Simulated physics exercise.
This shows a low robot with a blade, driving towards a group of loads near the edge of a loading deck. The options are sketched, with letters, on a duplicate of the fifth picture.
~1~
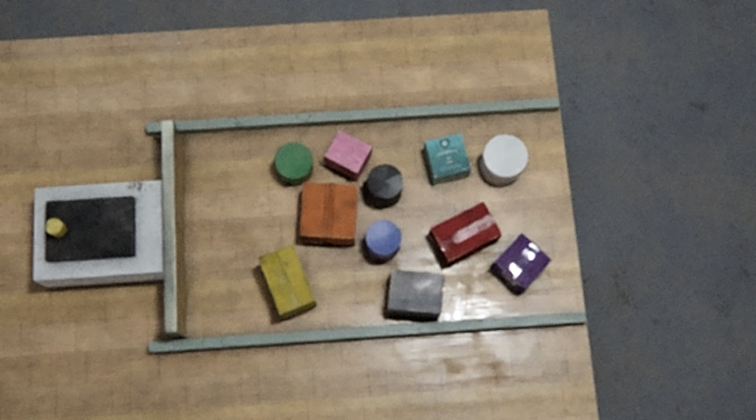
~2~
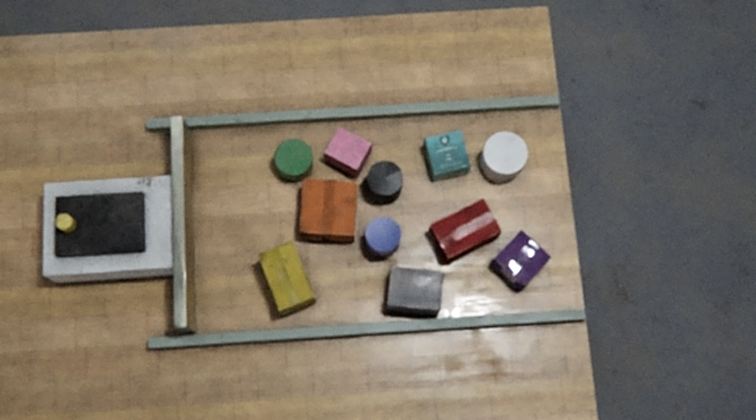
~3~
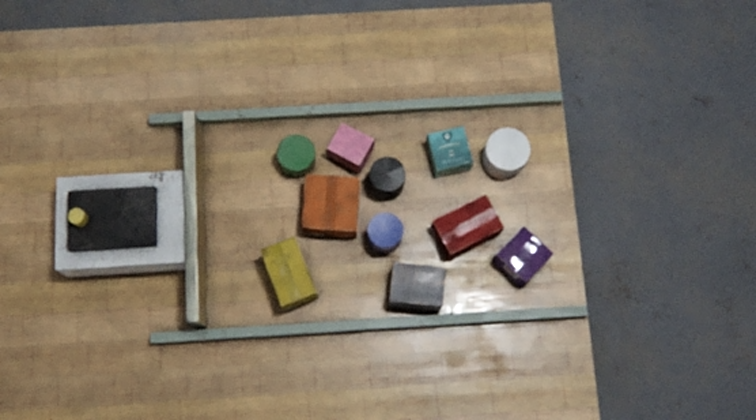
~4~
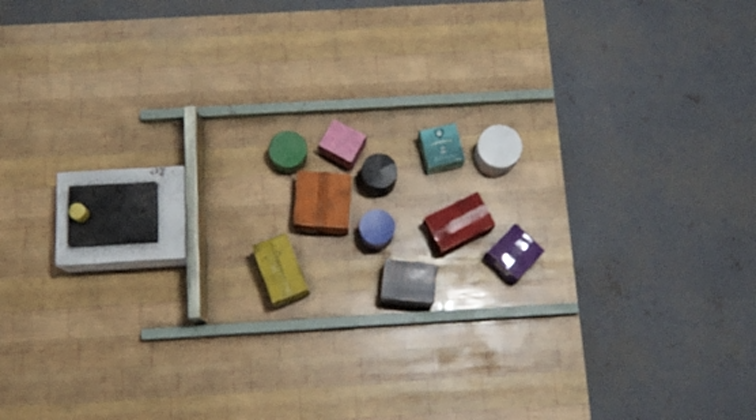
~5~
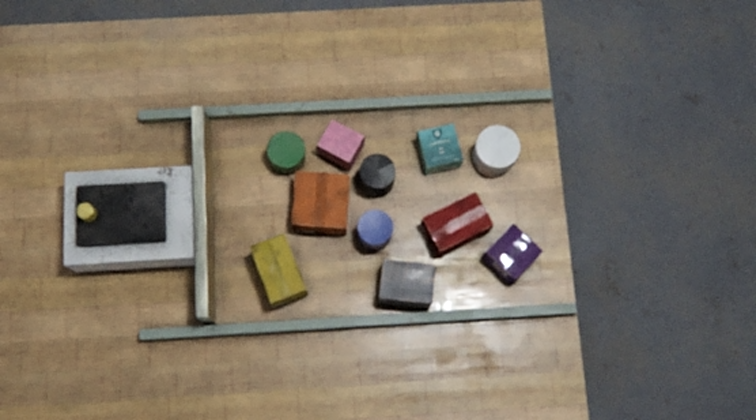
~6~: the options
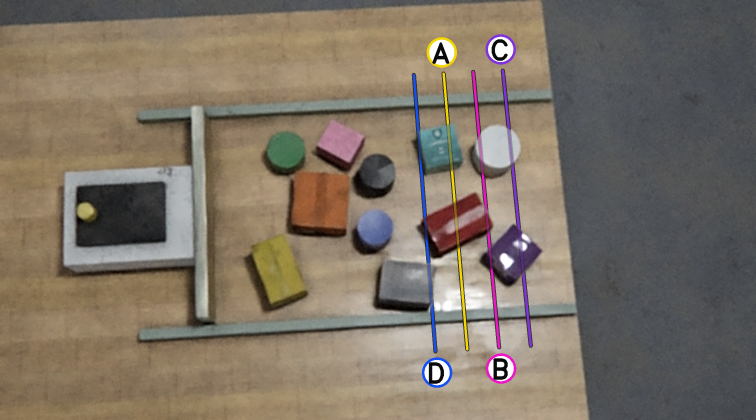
A white robot with a black top, a yellow knob and a long pale blade sits at the left of a wooden deck between two greenish rails, seen from above. Ahead are green, black, blue and white round loads among pink, turquoise, orange, yellow, red, grey and purple blocks. The robot creeps right, blade first, without touching them, while the view shifts slightly.
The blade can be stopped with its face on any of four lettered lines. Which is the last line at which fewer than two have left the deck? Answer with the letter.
A.
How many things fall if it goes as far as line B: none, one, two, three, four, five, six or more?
By then, three.
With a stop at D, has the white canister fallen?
By then, no.
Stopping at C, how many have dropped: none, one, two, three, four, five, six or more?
In all, six or more.
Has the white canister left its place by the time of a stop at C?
Yes.
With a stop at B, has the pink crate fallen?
No.
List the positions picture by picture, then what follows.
Orange box (329, 214); pink crate (348, 156); green pail (295, 165), in the first picture.
Robot (107, 223); white canister (503, 158), in the second picture.
Robot (119, 218); turquoise box (449, 152), in the third picture.
Robot (120, 213); black canister (379, 176), in the fourth picture.
Robot (128, 213); yellow box (279, 271); blue pail (375, 231); orange box (321, 203), in the fifth picture.
On the marked copy, A at (455, 207); B at (486, 205); C at (516, 203); D at (424, 208).
With A. Early on, robot (221, 208); pink crate (358, 142); yellow box (322, 271).
Further on, robot (314, 203); red box (485, 218); black canister (460, 177).
At the end, robot (385, 199); purple box (566, 244); white canister (549, 140); none fallen.
As for the rest, B drops three; C drops seven; D is within the limit but short.
